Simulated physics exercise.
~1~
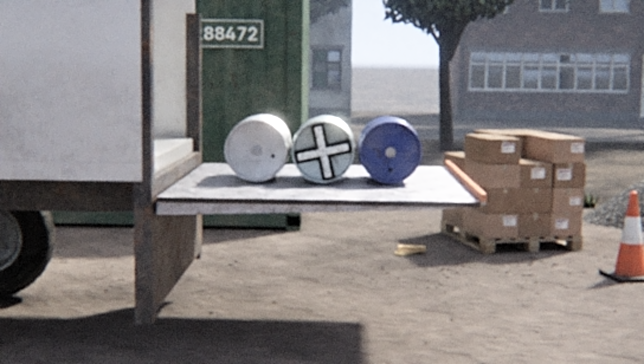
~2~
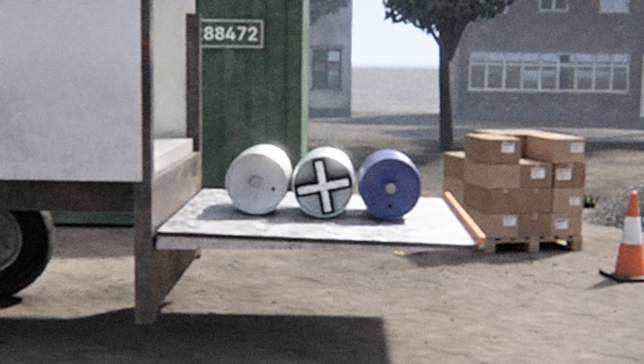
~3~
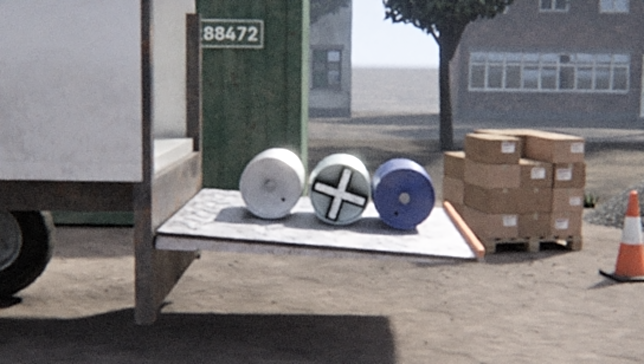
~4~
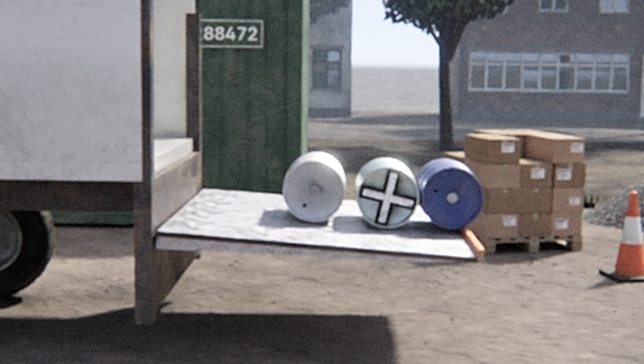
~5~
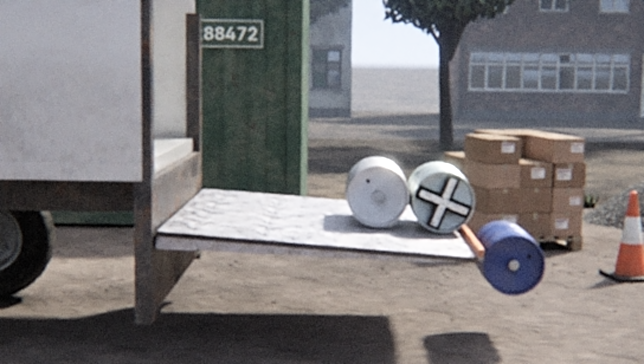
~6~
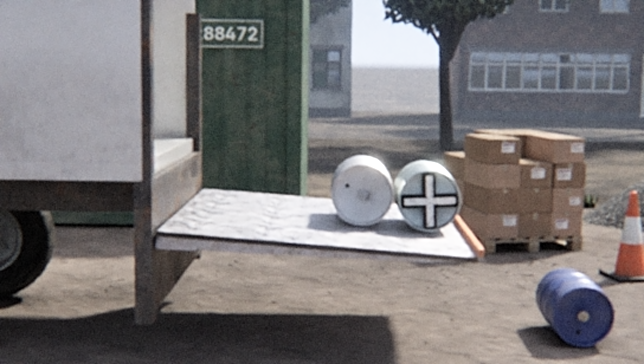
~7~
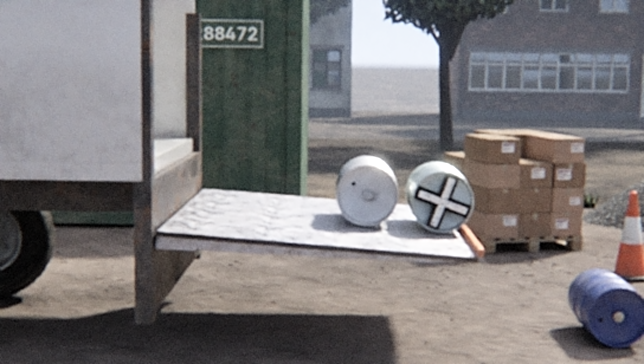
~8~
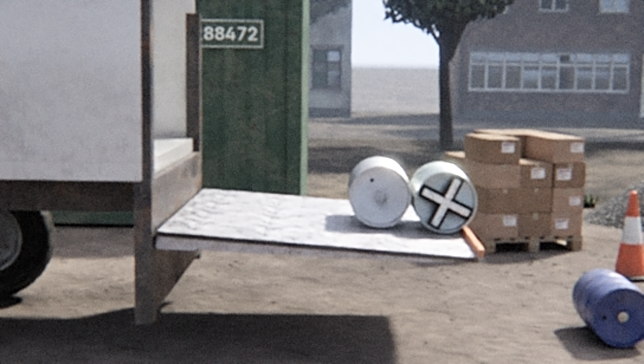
Three drums rolling right on a lorry's tilting tail platform, the blue one dropping to the ground, two staying by the edge.
